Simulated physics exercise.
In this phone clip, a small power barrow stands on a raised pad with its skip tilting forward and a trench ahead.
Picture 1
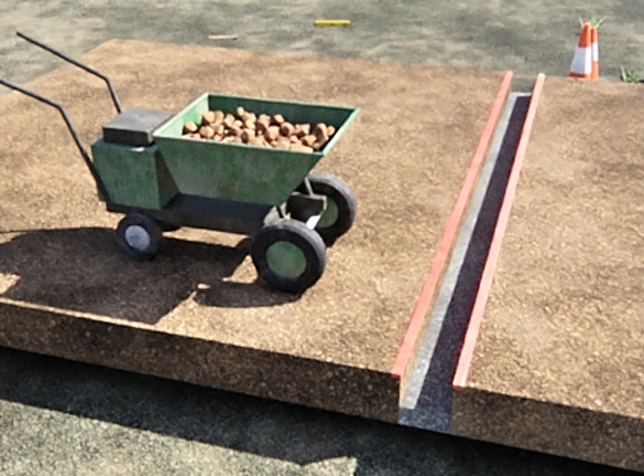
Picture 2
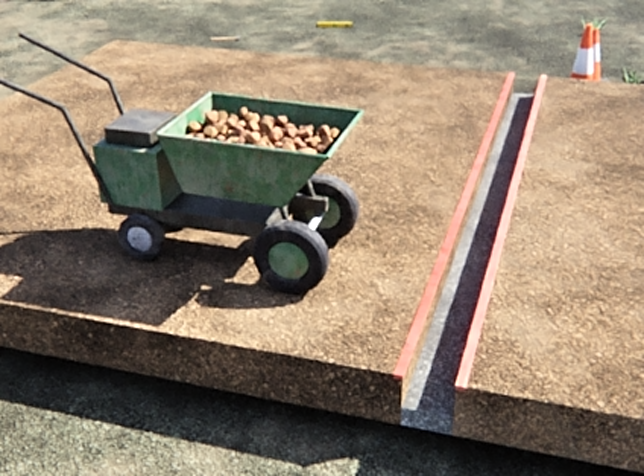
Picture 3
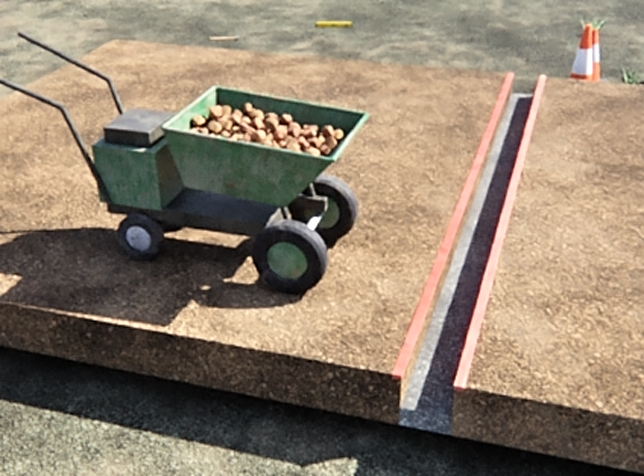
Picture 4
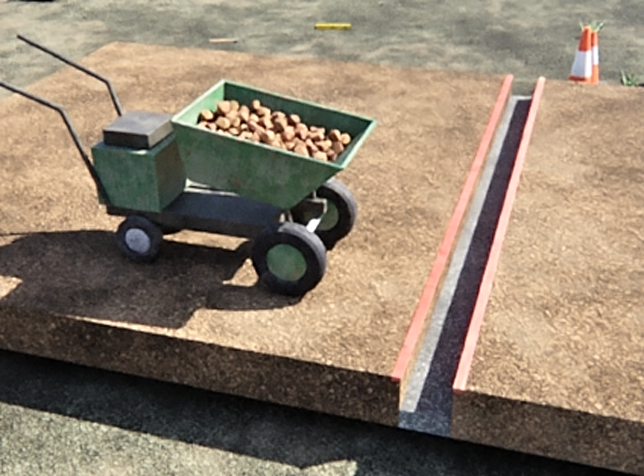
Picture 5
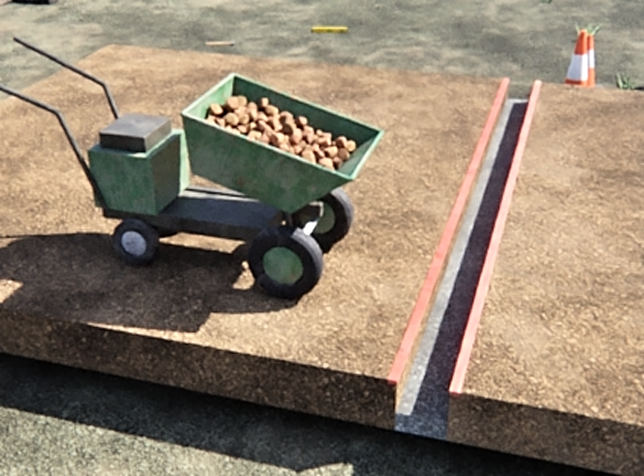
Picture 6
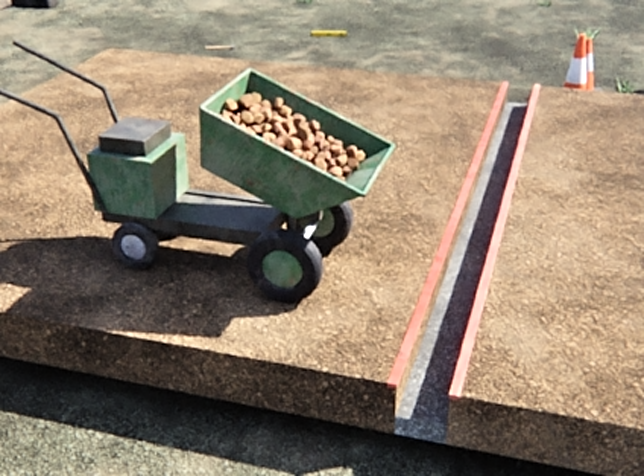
A green skip heaped with brown clay clods, on a small power barrow with black wheels and handles at left, starts out level and tilts forward to the right, slowly, then more steeply. The barrow stands in sunlight on a raised brown pad, seen from above at an angle, the view shifting very slightly. To its right lies a narrow red-edged trench, with an orange-and-white cone beyond.
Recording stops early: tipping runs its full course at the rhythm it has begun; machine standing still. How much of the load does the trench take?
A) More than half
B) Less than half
A, more than half.
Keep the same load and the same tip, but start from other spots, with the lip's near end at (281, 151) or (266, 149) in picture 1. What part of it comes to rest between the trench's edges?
Roughly 50 percent the first time, roughly 40 percent the second.
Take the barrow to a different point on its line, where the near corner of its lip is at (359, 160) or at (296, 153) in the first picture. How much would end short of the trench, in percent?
The first gives 0 %, the second 20 %.
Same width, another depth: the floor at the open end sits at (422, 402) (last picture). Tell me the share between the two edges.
I'd say roughly 50 in a hundred.
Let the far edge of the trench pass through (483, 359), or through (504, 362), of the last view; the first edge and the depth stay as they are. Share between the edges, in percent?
In order: 80 per cent, then 90 per cent.
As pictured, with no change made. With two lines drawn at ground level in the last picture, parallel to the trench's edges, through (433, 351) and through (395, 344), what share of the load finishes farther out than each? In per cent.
Around 50 in a hundred for the first, 80 in a hundred for the second.
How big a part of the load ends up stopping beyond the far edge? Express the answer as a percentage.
It works out to roughly 15 percent.
Shortly afterwards, skip tipped steeply; the whole lot in the skip.
Next, skip tipped right over; near half in the skip; a little short of the trench; near half in or heaped over the trench; only a few beyond it; only a few falling.
Some moments later, skip tipped right over; near a quarter in the skip; only a few short of the trench; near two thirds in or heaped over the trench; a little beyond it.
In the end, skip tipped right over; near a quarter in the skip; only a few short of the trench; near two thirds in or heaped over the trench; a little beyond it.
